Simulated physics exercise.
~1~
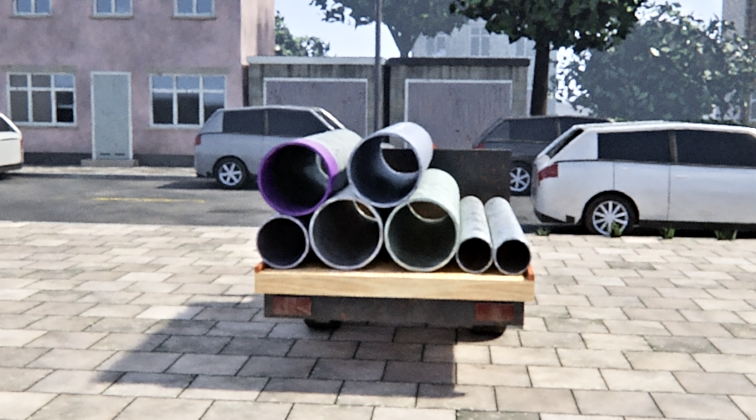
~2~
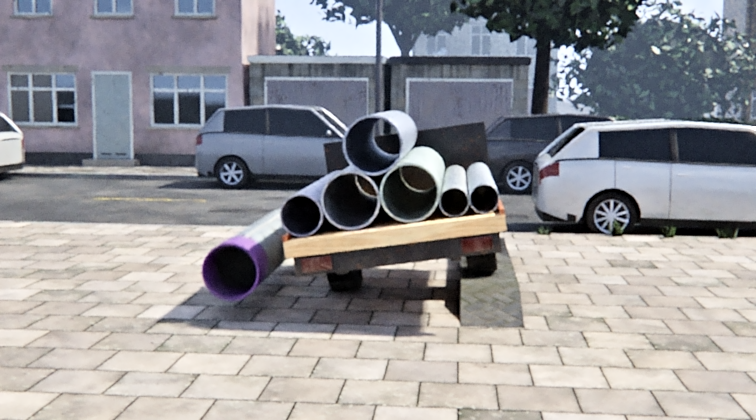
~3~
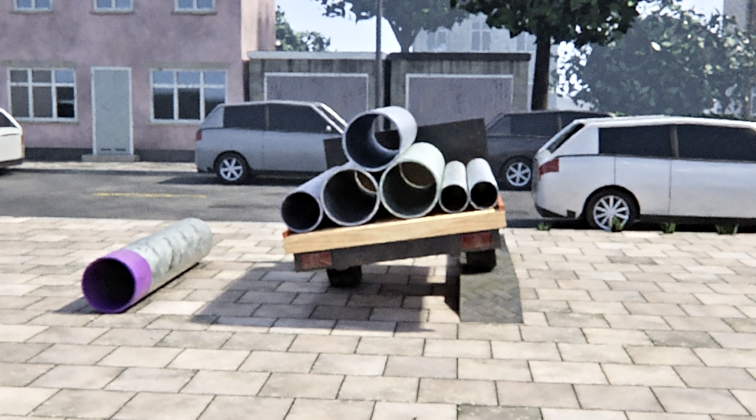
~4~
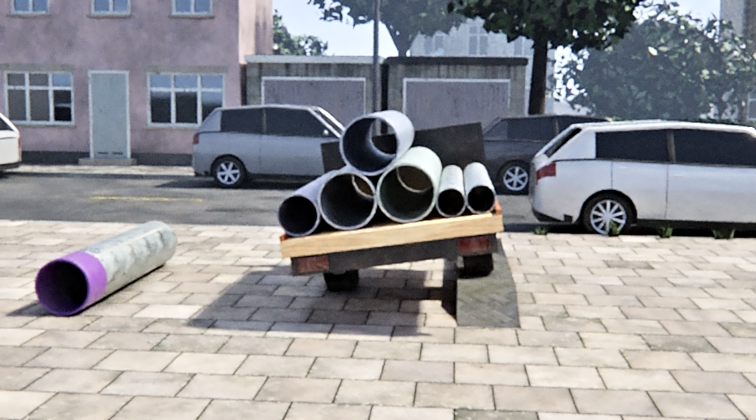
On a paved area beside a street with parked cars, a low trailer stacked with hollow grey pipes tilts to one side, and the purple-ended pipe drops off the left, rolls away across the paving and lies on the ground while the others stay aboard.
